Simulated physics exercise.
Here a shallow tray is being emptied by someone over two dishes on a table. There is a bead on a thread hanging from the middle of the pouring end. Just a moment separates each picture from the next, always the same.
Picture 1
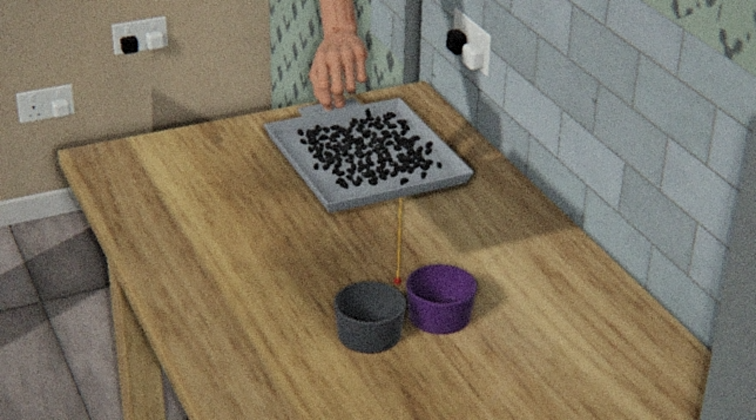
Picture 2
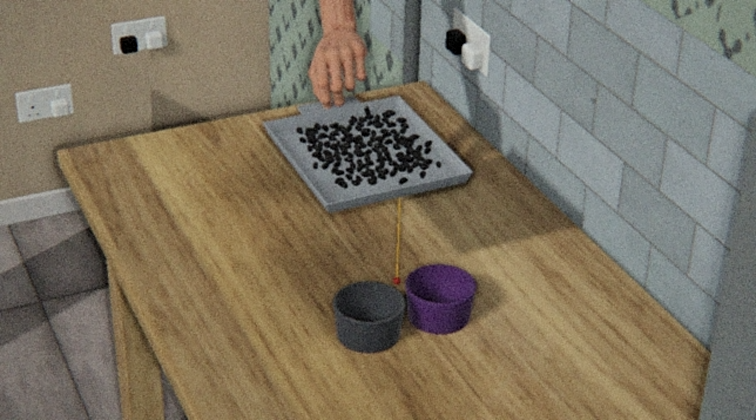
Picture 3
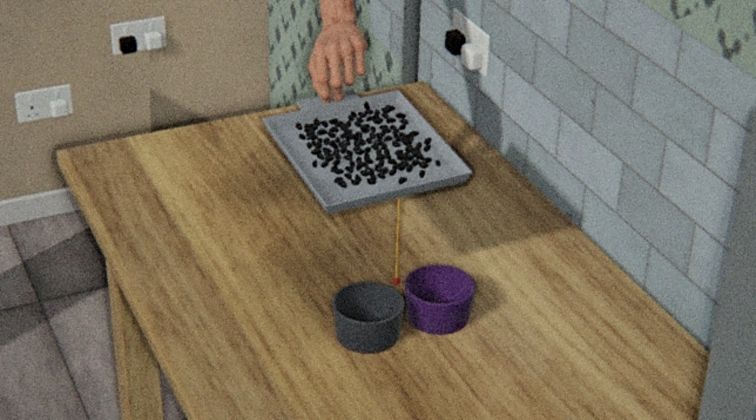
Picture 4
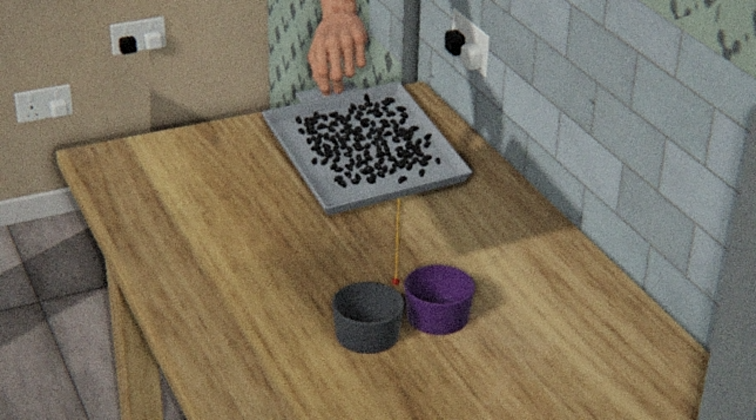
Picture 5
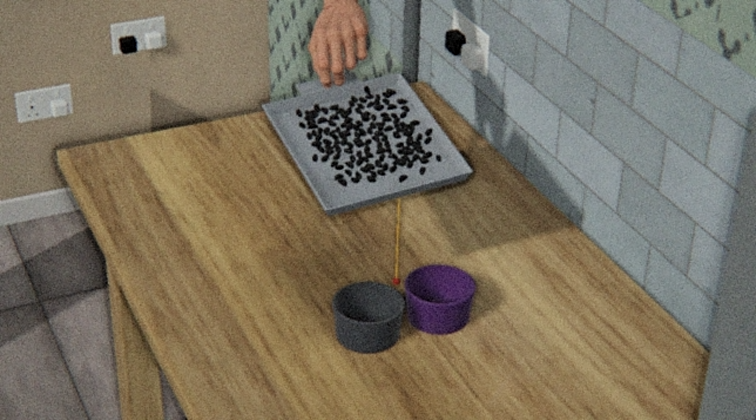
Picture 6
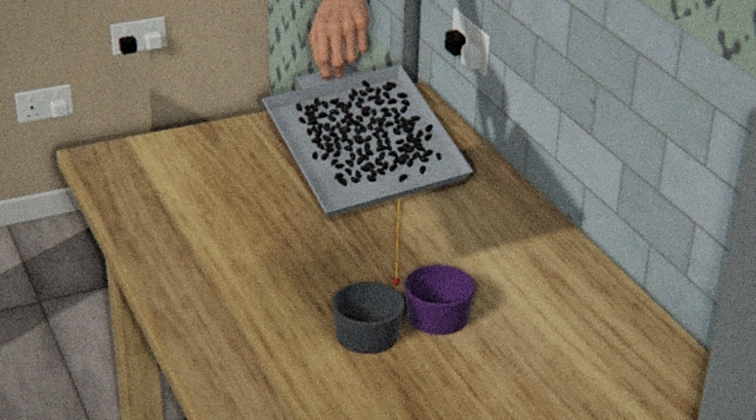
On a wooden table in a tiled corner, a hand holds the far edge of a shallow gray tray of black beans above a dark gray dish and a purple one. The tray begins nearly level, then its far edge rises gradually and its near edge dips slightly at the left corner.
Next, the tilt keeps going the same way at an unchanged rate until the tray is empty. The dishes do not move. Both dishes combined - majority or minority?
Minority.
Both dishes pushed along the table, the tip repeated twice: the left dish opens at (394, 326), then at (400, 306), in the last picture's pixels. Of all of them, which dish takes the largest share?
One: The left-side dish. Two: The left-side dish.
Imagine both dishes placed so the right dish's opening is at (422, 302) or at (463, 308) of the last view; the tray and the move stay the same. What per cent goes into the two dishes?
Respectively 80 percent and 40 percent.
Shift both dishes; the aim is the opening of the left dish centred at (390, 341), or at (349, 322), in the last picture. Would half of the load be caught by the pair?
A minority, then a majority.
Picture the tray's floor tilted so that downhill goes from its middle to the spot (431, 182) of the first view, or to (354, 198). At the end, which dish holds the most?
For the first place it's the right-side dish, for the second the left-side dish.
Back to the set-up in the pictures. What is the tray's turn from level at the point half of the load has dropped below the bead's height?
Near 100 degrees.
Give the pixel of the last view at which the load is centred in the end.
Last view, centre at rest - approx. (365, 350).
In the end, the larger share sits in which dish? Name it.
Winning side: Left of the pair.
Soon, tray tipped steeply; nearly all on the tray; a stray few outside both; a small part in the air.
A while on, tray tipped right over; about a quarter on the tray; about a quarter in the left dish; about a quarter outside both; about a third in the air.
Towards the end, tray tipped past a quarter turn; about a third in the left dish; about two thirds outside both.
Finally, tray tipped past a quarter turn; about a third in the left dish; none in the right dish; about two thirds outside both.
